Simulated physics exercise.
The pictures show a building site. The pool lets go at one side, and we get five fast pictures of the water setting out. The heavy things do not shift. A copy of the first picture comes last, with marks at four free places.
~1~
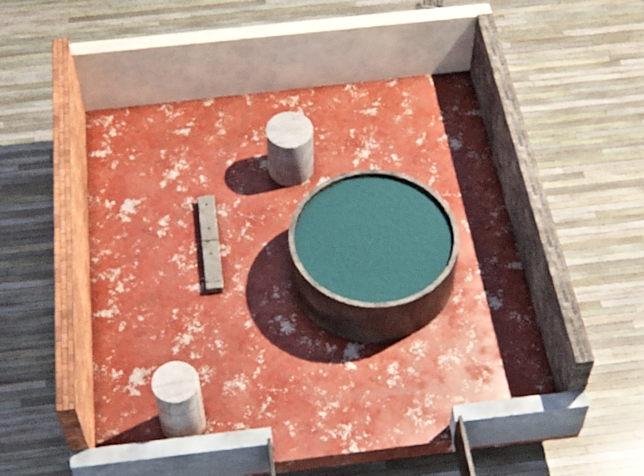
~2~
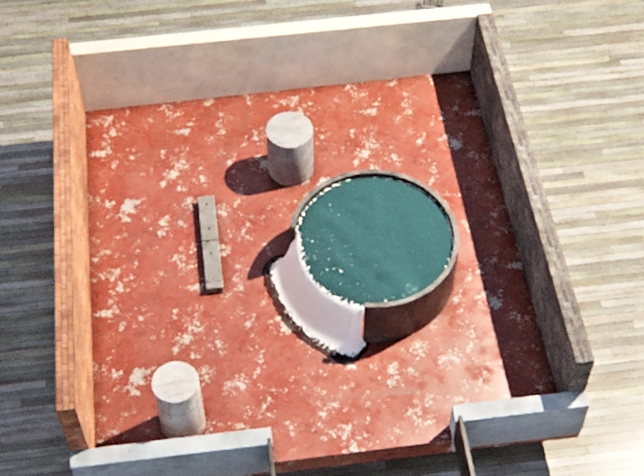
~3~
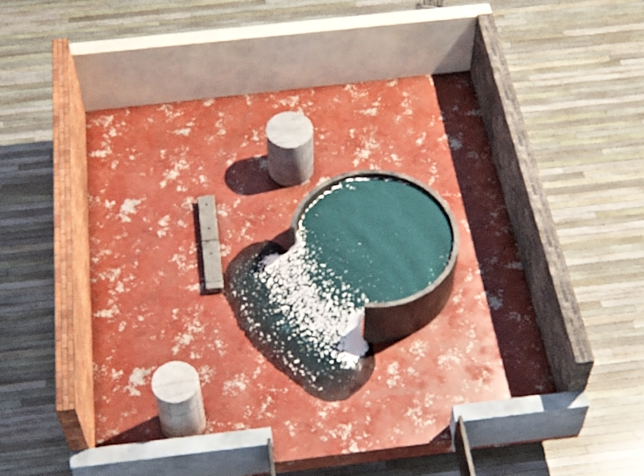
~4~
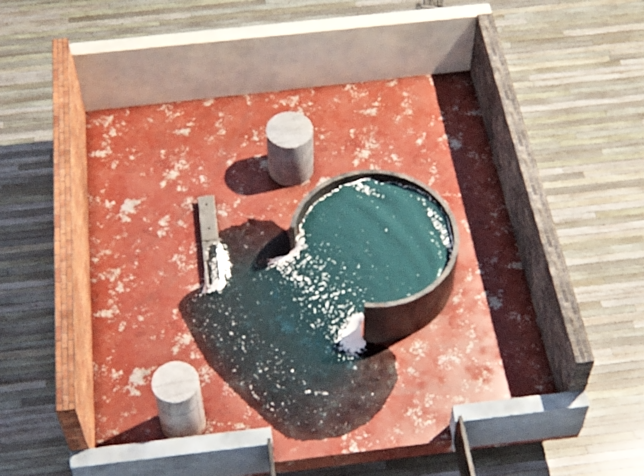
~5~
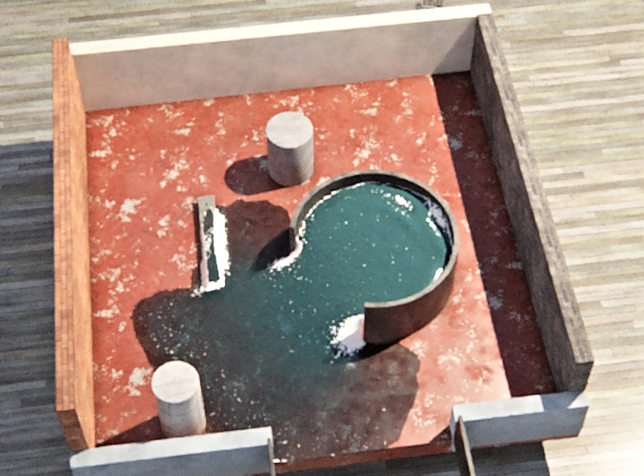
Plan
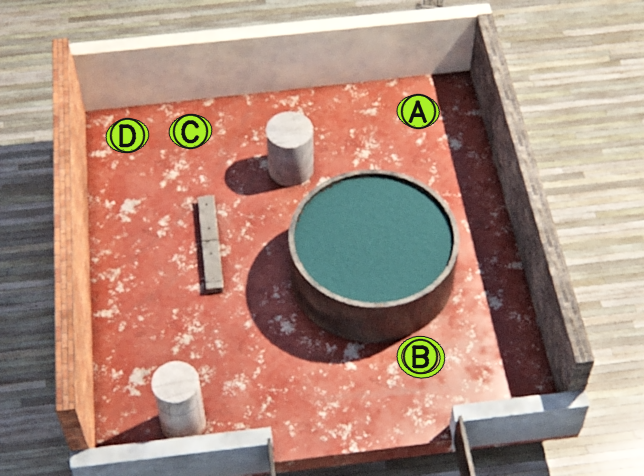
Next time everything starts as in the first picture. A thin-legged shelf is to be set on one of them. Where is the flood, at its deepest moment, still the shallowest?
It is B.
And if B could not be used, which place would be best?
Place A.
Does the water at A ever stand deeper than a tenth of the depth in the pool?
Yes, it does.
In lime, A at (418, 111); B at (420, 356); C at (190, 131); D at (127, 135).
If A is chosen, the water peaks at about 14 % of the depth that stood in the pool.
If B is chosen, the water peaks at about 6 % of the depth that stood in the pool.
If C is chosen, the water peaks at about 30 % of the depth that stood in the pool.
If D is chosen, the water peaks at about 35 % of the depth that stood in the pool.
